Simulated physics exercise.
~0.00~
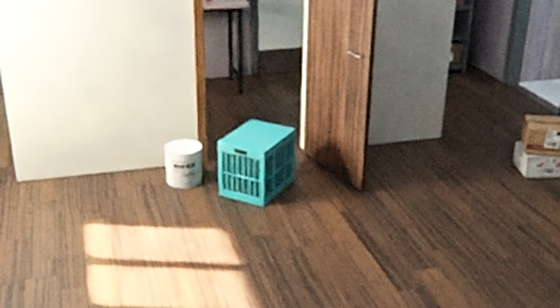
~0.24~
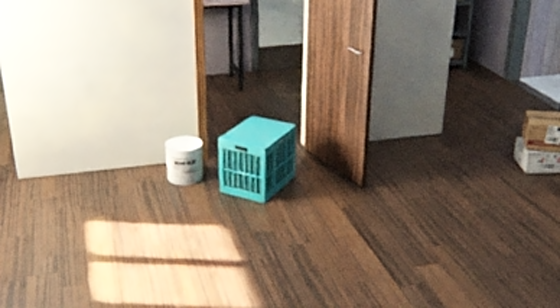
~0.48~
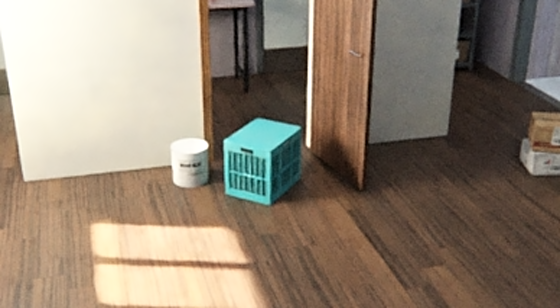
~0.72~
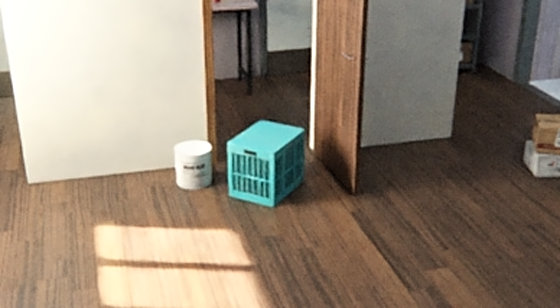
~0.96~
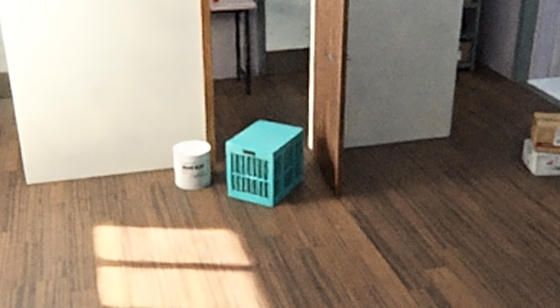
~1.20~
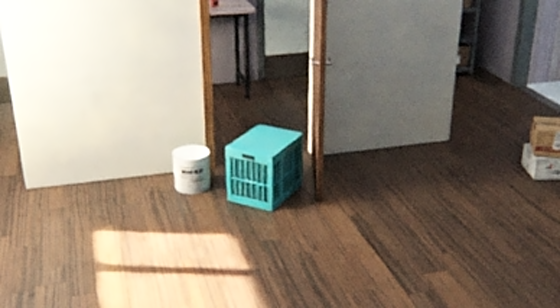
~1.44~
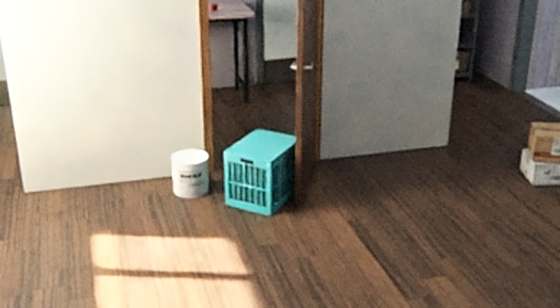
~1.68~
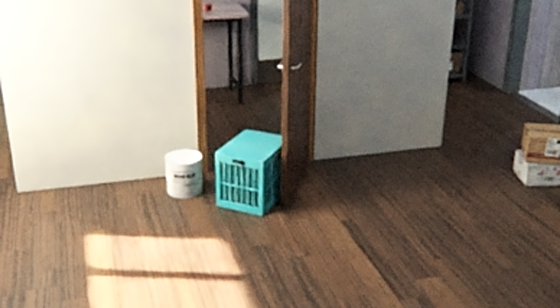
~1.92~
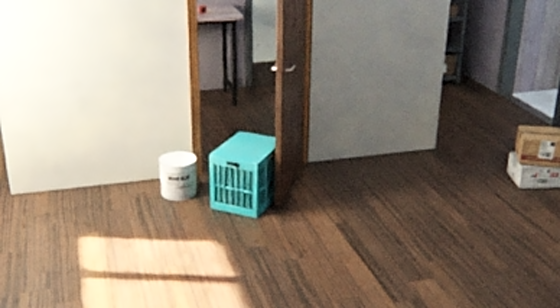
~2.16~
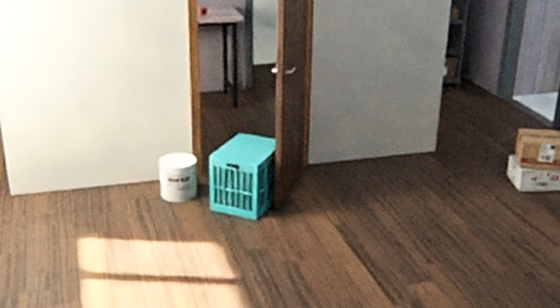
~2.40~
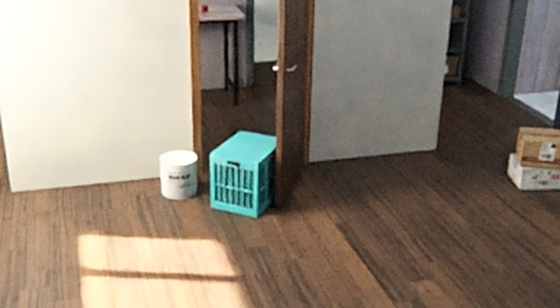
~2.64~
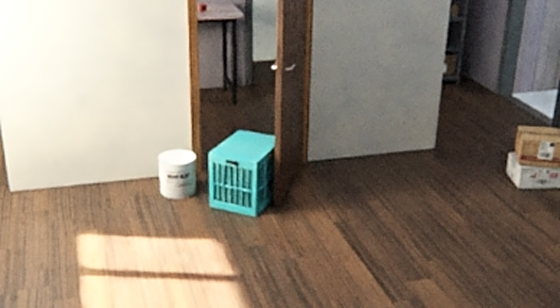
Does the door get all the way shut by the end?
No, the door stops short and stays partly open, with the turquoise crate standing right beside it in the doorway.
